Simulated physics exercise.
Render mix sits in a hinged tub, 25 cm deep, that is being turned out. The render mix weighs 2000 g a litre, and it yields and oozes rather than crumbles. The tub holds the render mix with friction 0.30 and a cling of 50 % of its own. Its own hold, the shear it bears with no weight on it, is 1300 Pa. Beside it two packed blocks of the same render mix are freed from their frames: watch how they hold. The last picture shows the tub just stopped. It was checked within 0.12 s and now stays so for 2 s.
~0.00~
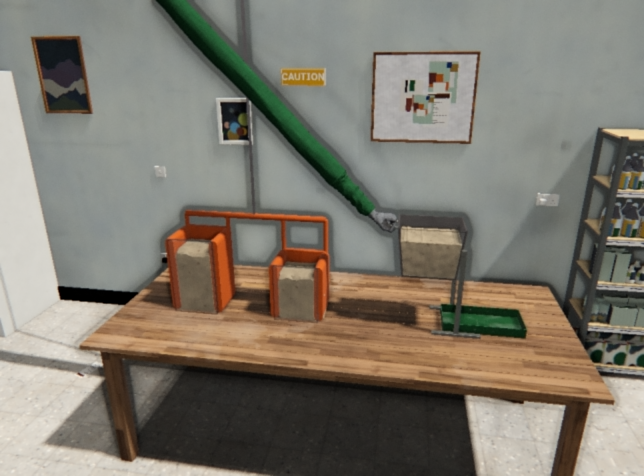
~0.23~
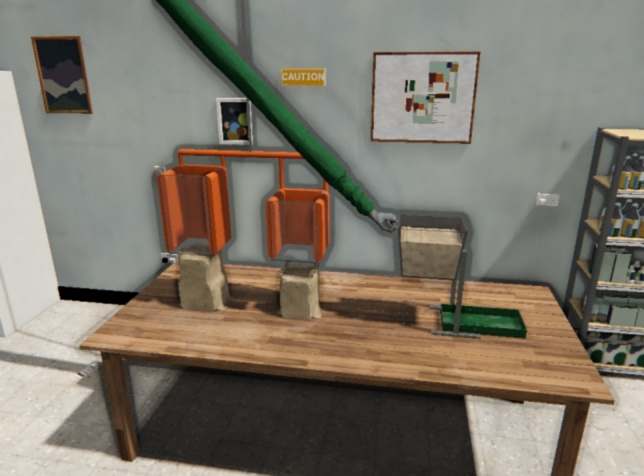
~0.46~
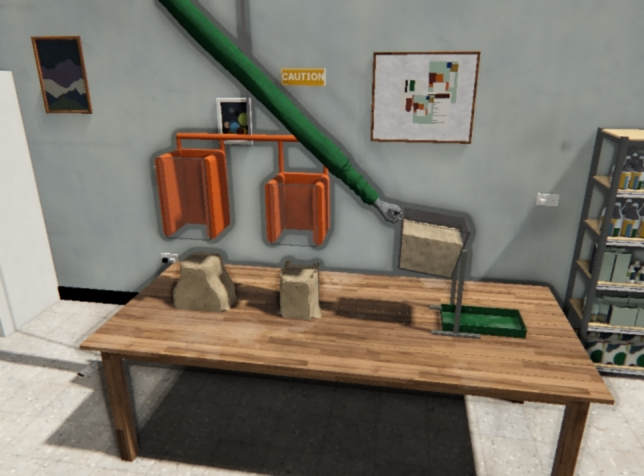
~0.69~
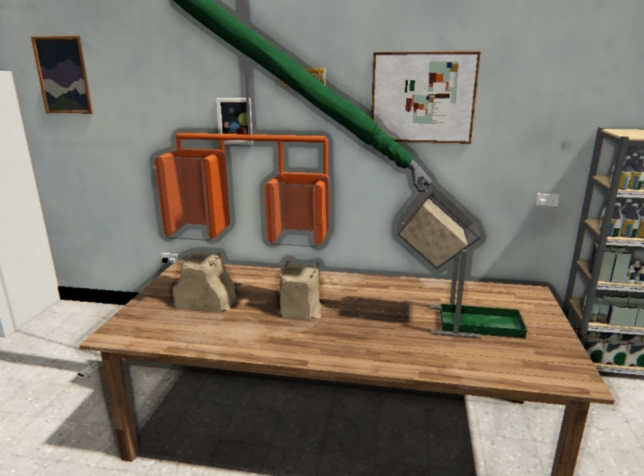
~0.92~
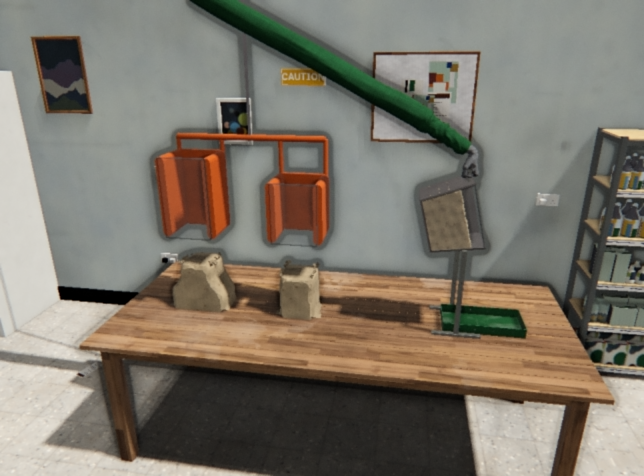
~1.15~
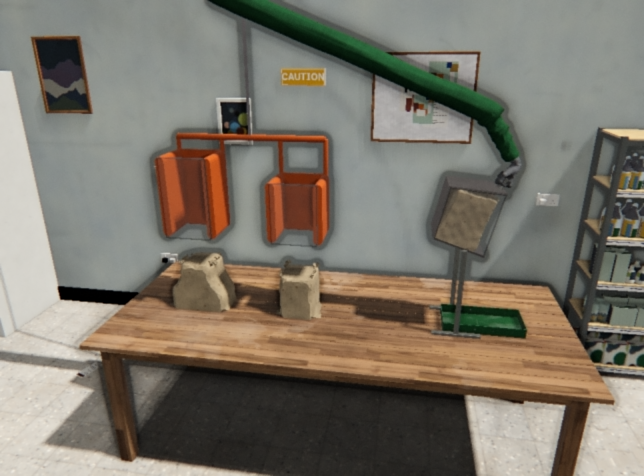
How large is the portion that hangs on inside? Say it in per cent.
About 0 %.
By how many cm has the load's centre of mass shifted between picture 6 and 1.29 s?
About 7 cm.
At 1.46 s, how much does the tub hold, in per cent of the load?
Near 40 %.
After 1.29 s, the tub is at 102 degrees and holds 86 %.
After 1.46 s, the tub is at 102 degrees and holds 40 %.
After 1.63 s, the tub is at 102 degrees and holds 23 %.
After 1.80 s, the tub is at 102 degrees and holds 1 %.
After 3.15 s, the tub is at 102 degrees and holds 0 %.
